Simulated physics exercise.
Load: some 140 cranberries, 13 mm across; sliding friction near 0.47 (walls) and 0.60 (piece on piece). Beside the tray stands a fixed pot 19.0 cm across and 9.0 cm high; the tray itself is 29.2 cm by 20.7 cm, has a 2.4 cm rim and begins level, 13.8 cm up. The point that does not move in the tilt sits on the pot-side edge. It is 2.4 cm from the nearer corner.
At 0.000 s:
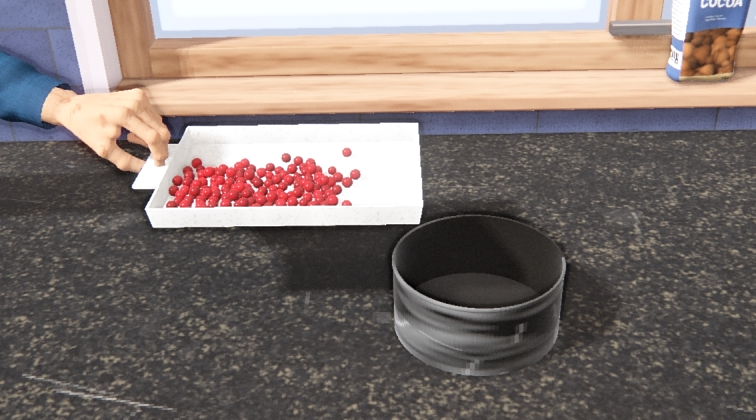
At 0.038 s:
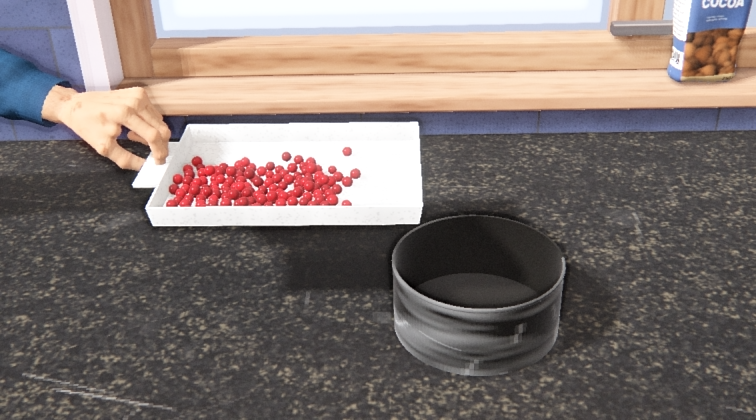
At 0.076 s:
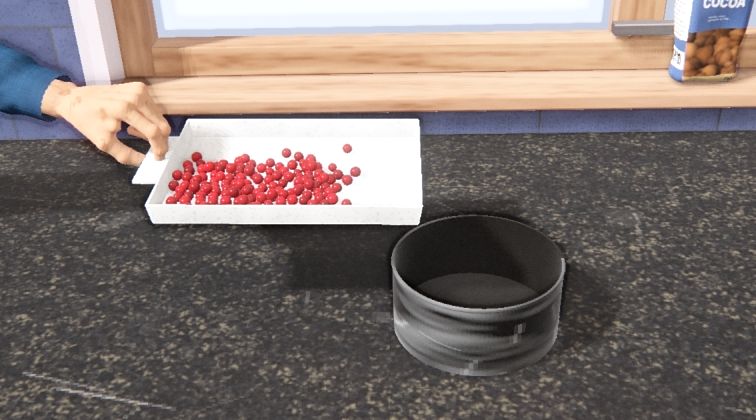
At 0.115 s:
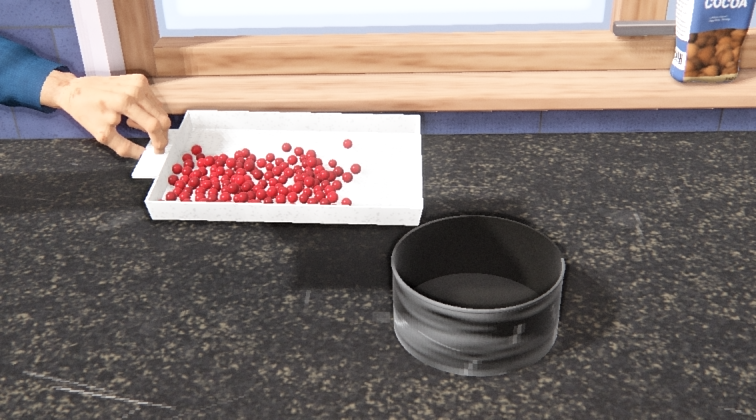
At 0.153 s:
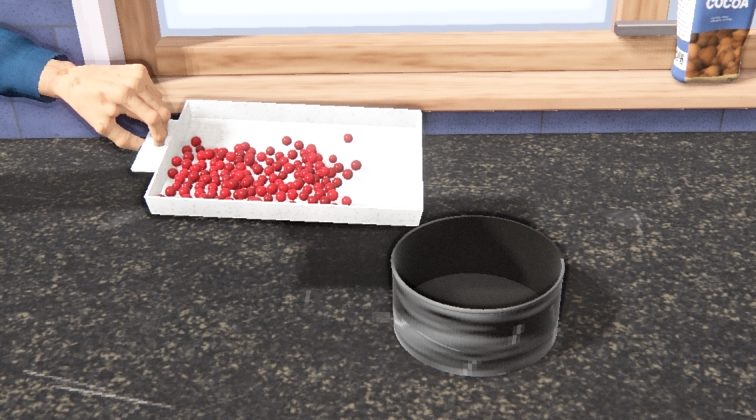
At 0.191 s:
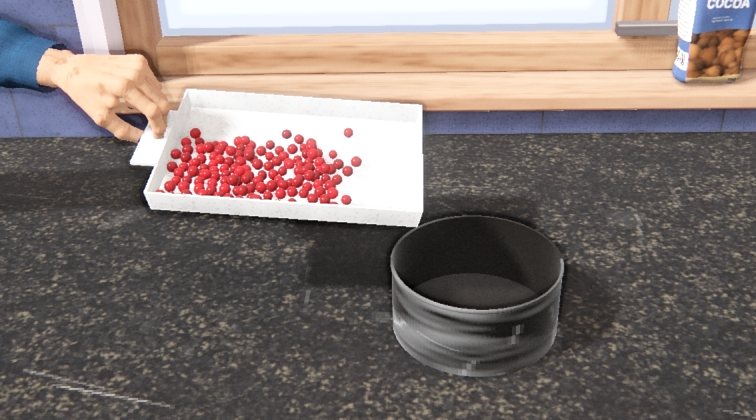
A white tray of red cranberries, gripped at its left end by a hand in a blue sleeve, sits level at first on a dark speckled countertop, seen from slightly above. An open black pot stands to its lower right, beneath a wood-framed window and a cocoa package at upper right. The tray's left side gradually rises into a slight rightward tilt, the berries barely shifting and the view steady.
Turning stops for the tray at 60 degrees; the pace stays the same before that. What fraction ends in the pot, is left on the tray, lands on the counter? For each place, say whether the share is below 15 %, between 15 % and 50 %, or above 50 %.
Pot: Below 15 %; left on the tray: Above 50 %; counter: Below 15 %.
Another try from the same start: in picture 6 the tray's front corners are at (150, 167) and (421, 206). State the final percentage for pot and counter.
You'd end with pot at 10 and counter at 5.
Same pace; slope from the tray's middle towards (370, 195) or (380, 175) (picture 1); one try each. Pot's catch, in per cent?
The share comes to roughly 10 in a hundred, then roughly 10 in a hundred.
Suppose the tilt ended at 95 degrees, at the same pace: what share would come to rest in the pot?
Around 30 in a hundred.
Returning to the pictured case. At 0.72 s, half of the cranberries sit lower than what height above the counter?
Roughly 22 centimetres, give or take.
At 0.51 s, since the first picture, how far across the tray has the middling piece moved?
By then it sits near 1 cm from where it began.
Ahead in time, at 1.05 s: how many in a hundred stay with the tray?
Estimate: Near 95 in a hundred.
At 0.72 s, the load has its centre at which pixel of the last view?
At that time the load is centred around (280, 158).
After 0.51 s, tilt 35 degrees; the tray holds 100 %, the pot 0 %.
After 0.72 s, tilt 51 degrees; the tray holds 100 %, the pot 0 %.
After 1.05 s, tilt 60 degrees; the tray holds 95 %, the pot 0 %.
In the end, at 1.8 s, pot 0 %, tray 95 %, counter 5 %.
